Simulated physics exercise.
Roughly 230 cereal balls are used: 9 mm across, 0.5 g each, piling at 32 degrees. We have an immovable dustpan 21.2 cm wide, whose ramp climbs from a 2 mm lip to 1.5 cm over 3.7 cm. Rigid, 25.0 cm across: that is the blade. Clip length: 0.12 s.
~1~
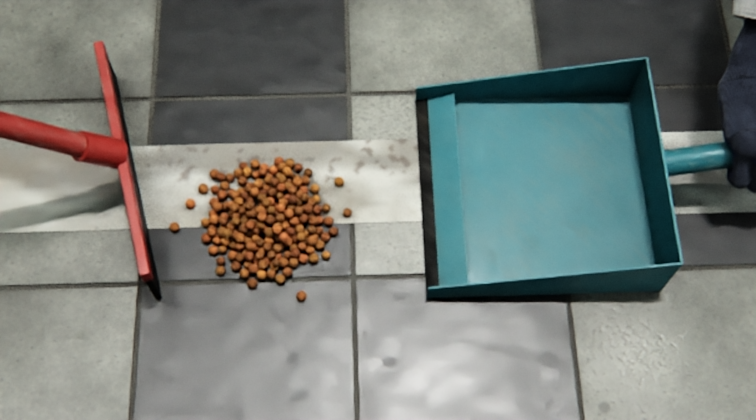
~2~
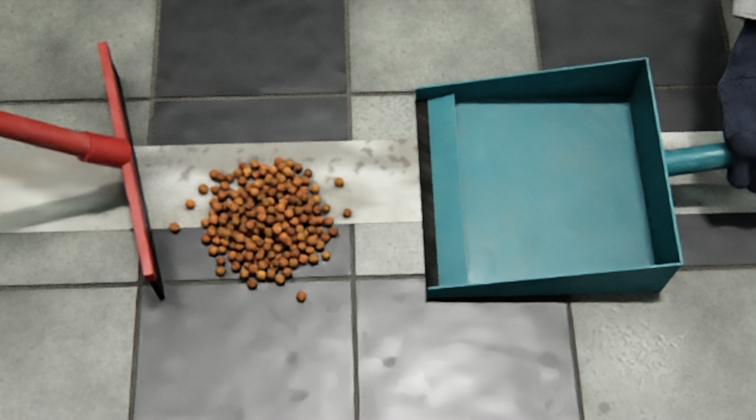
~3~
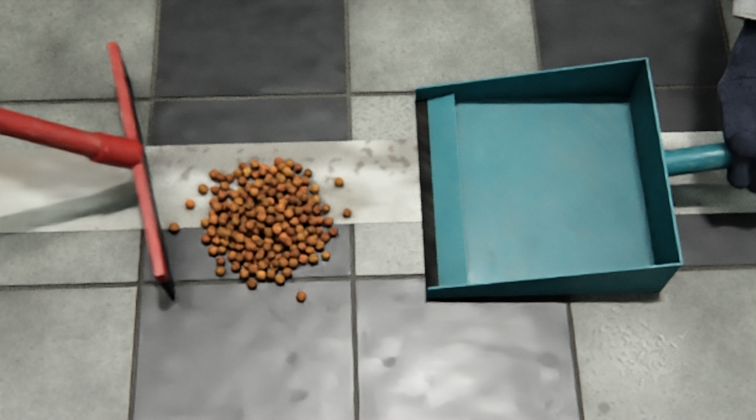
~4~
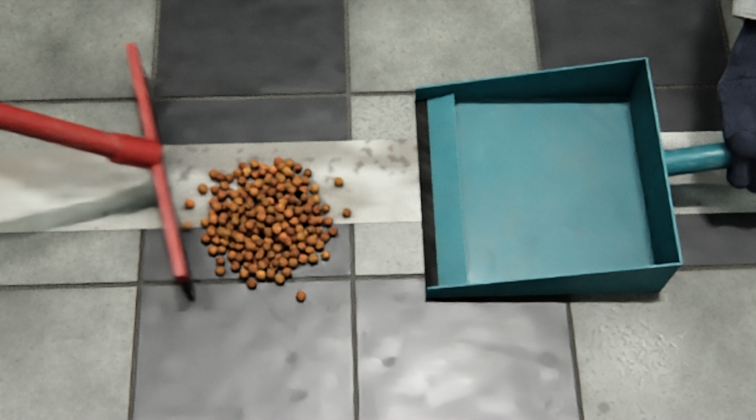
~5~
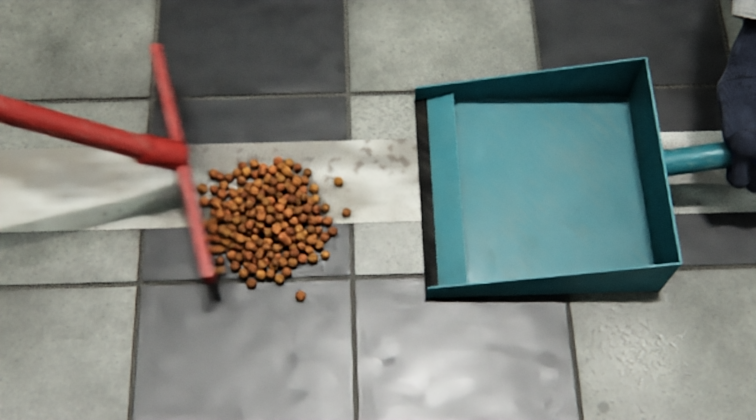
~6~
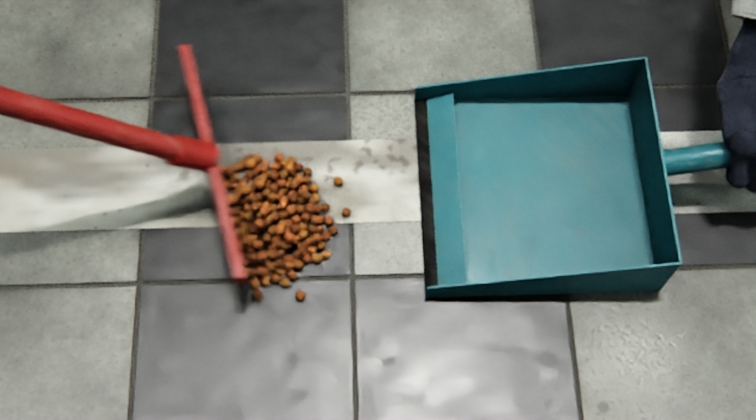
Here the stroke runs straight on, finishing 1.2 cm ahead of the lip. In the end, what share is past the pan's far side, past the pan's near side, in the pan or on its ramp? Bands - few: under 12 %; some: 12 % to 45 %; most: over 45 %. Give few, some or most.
Past the pan's far side: Few, past the pan's near side: Few, in the pan or on its ramp: Most.
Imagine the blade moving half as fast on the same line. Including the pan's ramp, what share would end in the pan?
It would be around 30 percent.
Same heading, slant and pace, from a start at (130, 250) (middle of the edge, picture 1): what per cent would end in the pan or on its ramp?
Roughly 45 percent would end up there.
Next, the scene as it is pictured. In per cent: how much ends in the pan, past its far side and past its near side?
Far side 5, near side 5, pan 55.
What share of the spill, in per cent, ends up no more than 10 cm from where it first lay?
Roughly 0 in a hundred.
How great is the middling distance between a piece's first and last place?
I'd put it near 18 cm.
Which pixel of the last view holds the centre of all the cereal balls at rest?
I'd put it at about (438, 200).
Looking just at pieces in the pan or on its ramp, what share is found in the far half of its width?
Something like 40 per cent of the catch.
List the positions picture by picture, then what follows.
The first picture shows blade from (147, 275) to (101, 51), moved 0.0 cm, 0 of the pieces shifted so far; middle of the pieces at (270, 215); pan at (553, 191).
The second picture shows blade from (150, 275) to (105, 52), moved 0.3 cm, 0 of the pieces shifted so far; middle of the pieces at (269, 215).
The third picture shows blade from (162, 276) to (115, 52), moved 1.4 cm, 0 of the pieces shifted so far; middle of the pieces at (269, 215).
The fourth picture shows blade from (182, 277) to (133, 53), moved 3.2 cm, 1 of the pieces shifted so far; middle of the pieces at (269, 215).
The fifth picture shows blade from (209, 278) to (158, 54), moved 5.6 cm, 10 of the pieces shifted so far; middle of the pieces at (269, 215).
The sixth picture shows blade from (241, 279) to (186, 55), moved 8.5 cm, 179 of the pieces shifted so far; middle of the pieces at (275, 211); pan at (552, 191).
Then, 0.08 s after the last picture, middle of the blade 10 cm from the lip; 0 % over the lip, far side 0 %, near side 5 %.
Then, 0.14 s after the last picture, middle of the blade 5 cm from the lip; 15 % over the lip, far side 5 %, near side 5 %.
Then, 0.33 s after the last picture, middle of the blade 4 cm from the lip; 60 % over the lip, far side 5 %, near side 5 %.
In the end, far side 5 %, near side 5 %, pan 55 %, in front of the lip or behind the blade 35 %.
